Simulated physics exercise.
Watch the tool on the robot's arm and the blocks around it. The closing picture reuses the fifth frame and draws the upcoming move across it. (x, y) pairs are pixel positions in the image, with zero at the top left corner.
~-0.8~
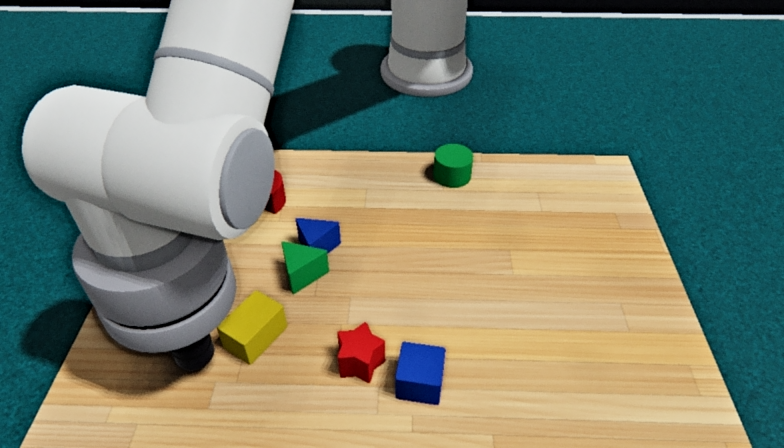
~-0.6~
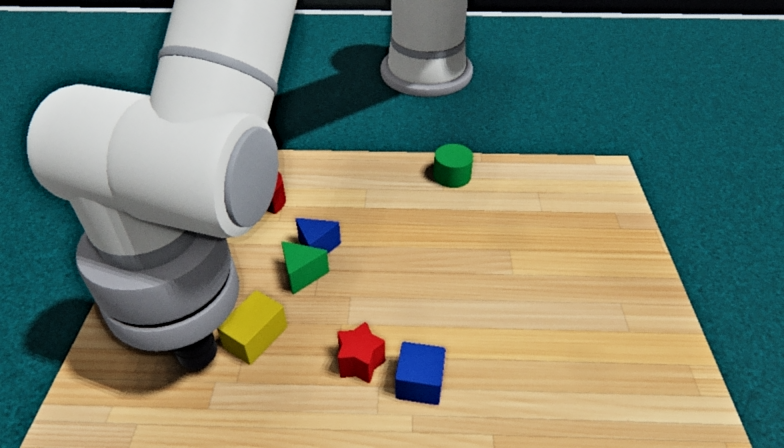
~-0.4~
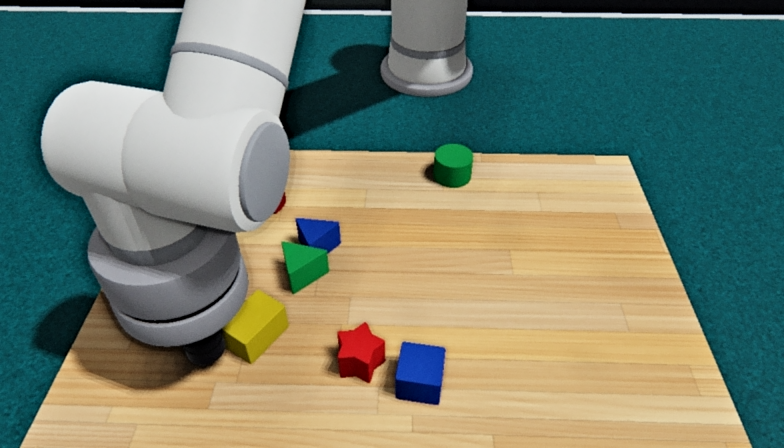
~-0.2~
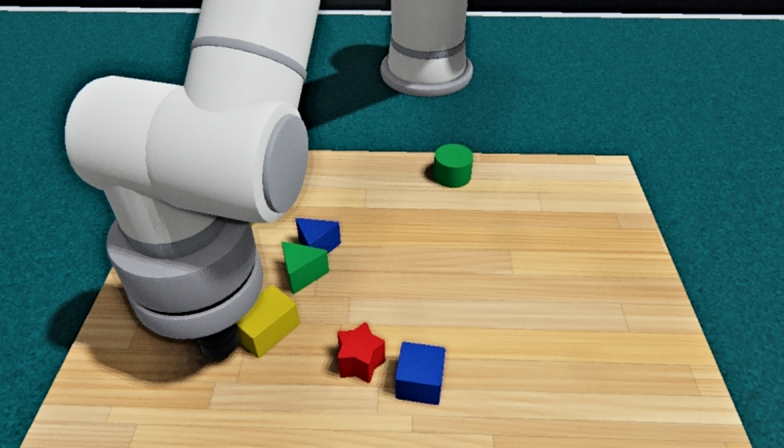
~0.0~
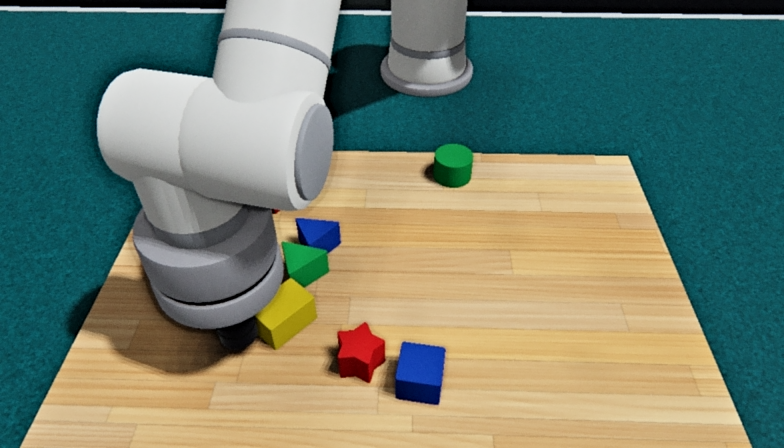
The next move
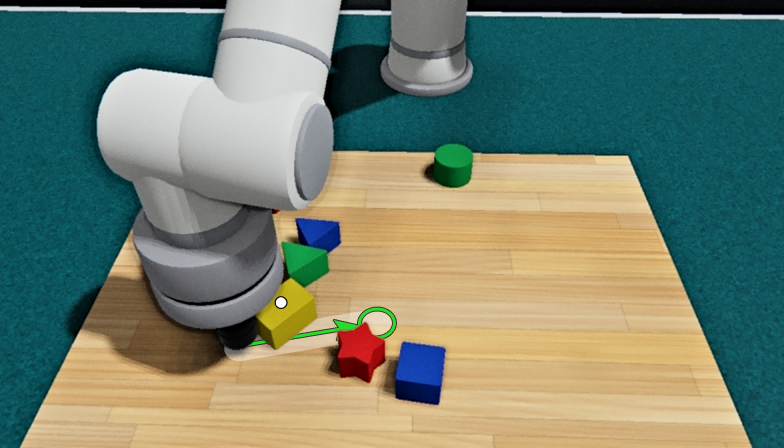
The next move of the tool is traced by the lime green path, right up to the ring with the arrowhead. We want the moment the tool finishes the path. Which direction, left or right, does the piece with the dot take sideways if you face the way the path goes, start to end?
It moves left.
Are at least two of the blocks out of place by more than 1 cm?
It seems not.
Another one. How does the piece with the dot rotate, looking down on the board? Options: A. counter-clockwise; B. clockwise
The correct letter is A.
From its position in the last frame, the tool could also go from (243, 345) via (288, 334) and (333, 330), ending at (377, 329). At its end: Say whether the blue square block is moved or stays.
From what I can tell, it will keep its place.
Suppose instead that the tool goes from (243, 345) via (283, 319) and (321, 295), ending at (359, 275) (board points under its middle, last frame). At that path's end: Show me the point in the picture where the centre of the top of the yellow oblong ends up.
At roughly (398, 266).
Path on the board, from (243, 345) to (377, 323); the dot is on the yellow oblong.
The first path, step by step. One third of the way, tool at (288, 328); yellow oblong at (320, 288), turned 15° anticlockwise.
Two thirds of the way, tool at (332, 320); yellow oblong at (342, 274), turned 40° anticlockwise.
At the end, tool at (377, 313); yellow oblong at (345, 271), turned 50° anticlockwise; red star block in place.
